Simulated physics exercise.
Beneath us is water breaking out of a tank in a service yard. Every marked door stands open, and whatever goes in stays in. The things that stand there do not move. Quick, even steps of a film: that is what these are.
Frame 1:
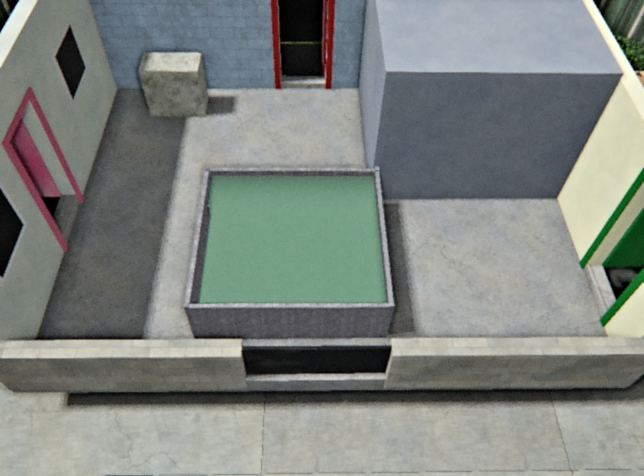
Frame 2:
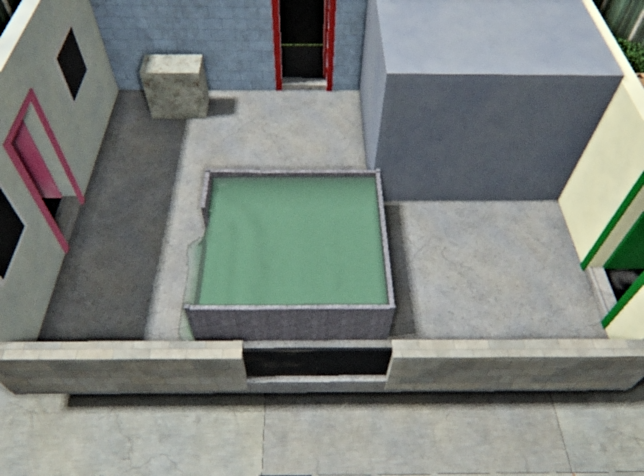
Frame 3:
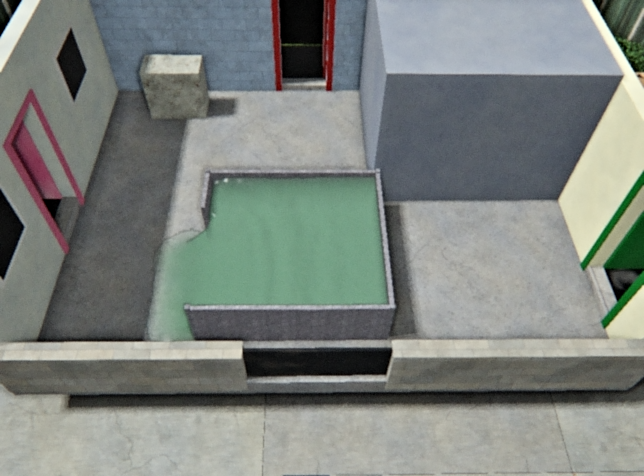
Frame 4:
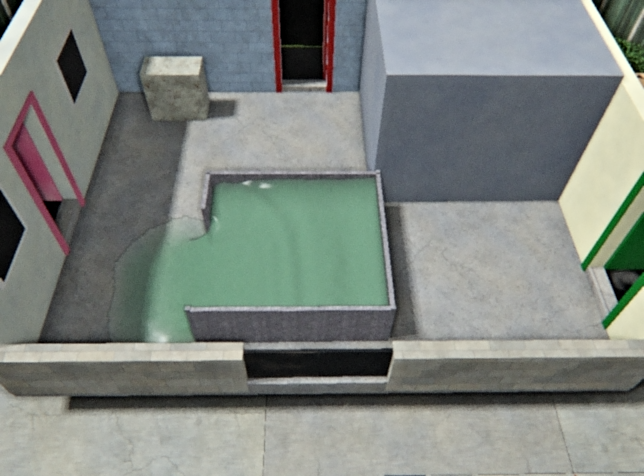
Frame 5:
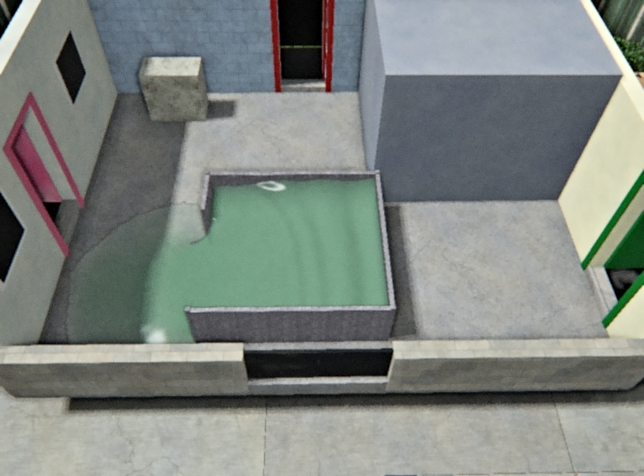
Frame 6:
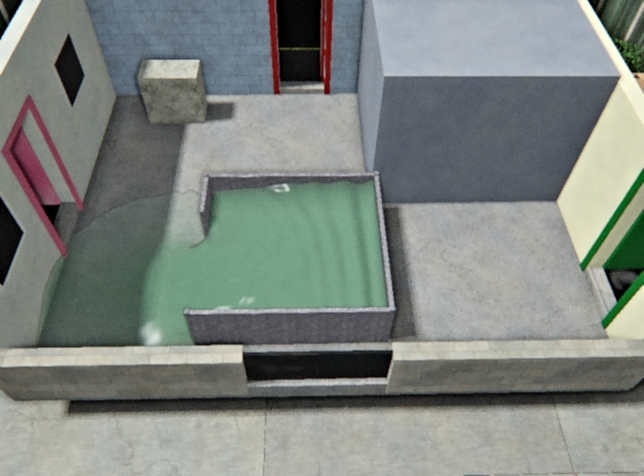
A square tank of green water in a walled yard opened on its left side, and the water poured out through the gap, spreading across the paved ground to the left-hand wall.
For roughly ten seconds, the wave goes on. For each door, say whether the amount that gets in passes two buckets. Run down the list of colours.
One by one: The green door sees two pails or less; the red door sees more than two pails; the pink door sees more than two pails.
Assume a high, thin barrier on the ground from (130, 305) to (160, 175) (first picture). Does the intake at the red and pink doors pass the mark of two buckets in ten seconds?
Red door: Above the line, pink door: Below the line.
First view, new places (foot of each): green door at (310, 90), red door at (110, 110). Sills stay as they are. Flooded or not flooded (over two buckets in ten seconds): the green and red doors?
Result - green door crosses the line, red door crosses the line.
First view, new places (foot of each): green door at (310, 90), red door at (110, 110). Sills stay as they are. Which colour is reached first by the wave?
It would be the pink-painted one.
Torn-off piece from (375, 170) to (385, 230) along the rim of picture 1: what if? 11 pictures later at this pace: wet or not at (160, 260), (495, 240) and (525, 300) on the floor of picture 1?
The three spots, in order, are spared, inundated and inundated.
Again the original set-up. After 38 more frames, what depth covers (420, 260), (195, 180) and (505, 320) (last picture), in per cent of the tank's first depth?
Approx. values, in order: 0 %, 4 %, 4 %.
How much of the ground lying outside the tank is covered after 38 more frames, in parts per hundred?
About 80 per cent.
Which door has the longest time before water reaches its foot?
The door marked green.
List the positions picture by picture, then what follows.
Still water in the open tank at (291, 234), in the first picture.
Water pours out at (204, 278) and has run to a hidden place, in the second picture.
Water pours out at (204, 279) and has run to (176, 239), in the third picture.
The front is at (134, 247), out from the gap at (205, 281), in the fourth picture.
Water pours out at (205, 282) and has run to (78, 270), in the fifth picture.
The front is at (71, 242), out from the gap at (204, 284), in the sixth picture.
A moment on, water covers 25 % of the floor; the green door not reached, the red door not reached, the pink door under two buckets in.
Next, water covers 30 % of the floor; the green door not reached, the red door not reached, the pink door over two buckets in.
Then, water covers 55 % of the floor; the green door not reached, the red door not reached, the pink door far over two buckets in.
Later, water covers 80 % of the floor; the green door wet at the sill, nothing in, the red door under two buckets in, the pink door far over two buckets in.
In the end, water covers 95 % of the floor; the green door wet at the sill, nothing in, the red door far over two buckets in, the pink door far over two buckets in.
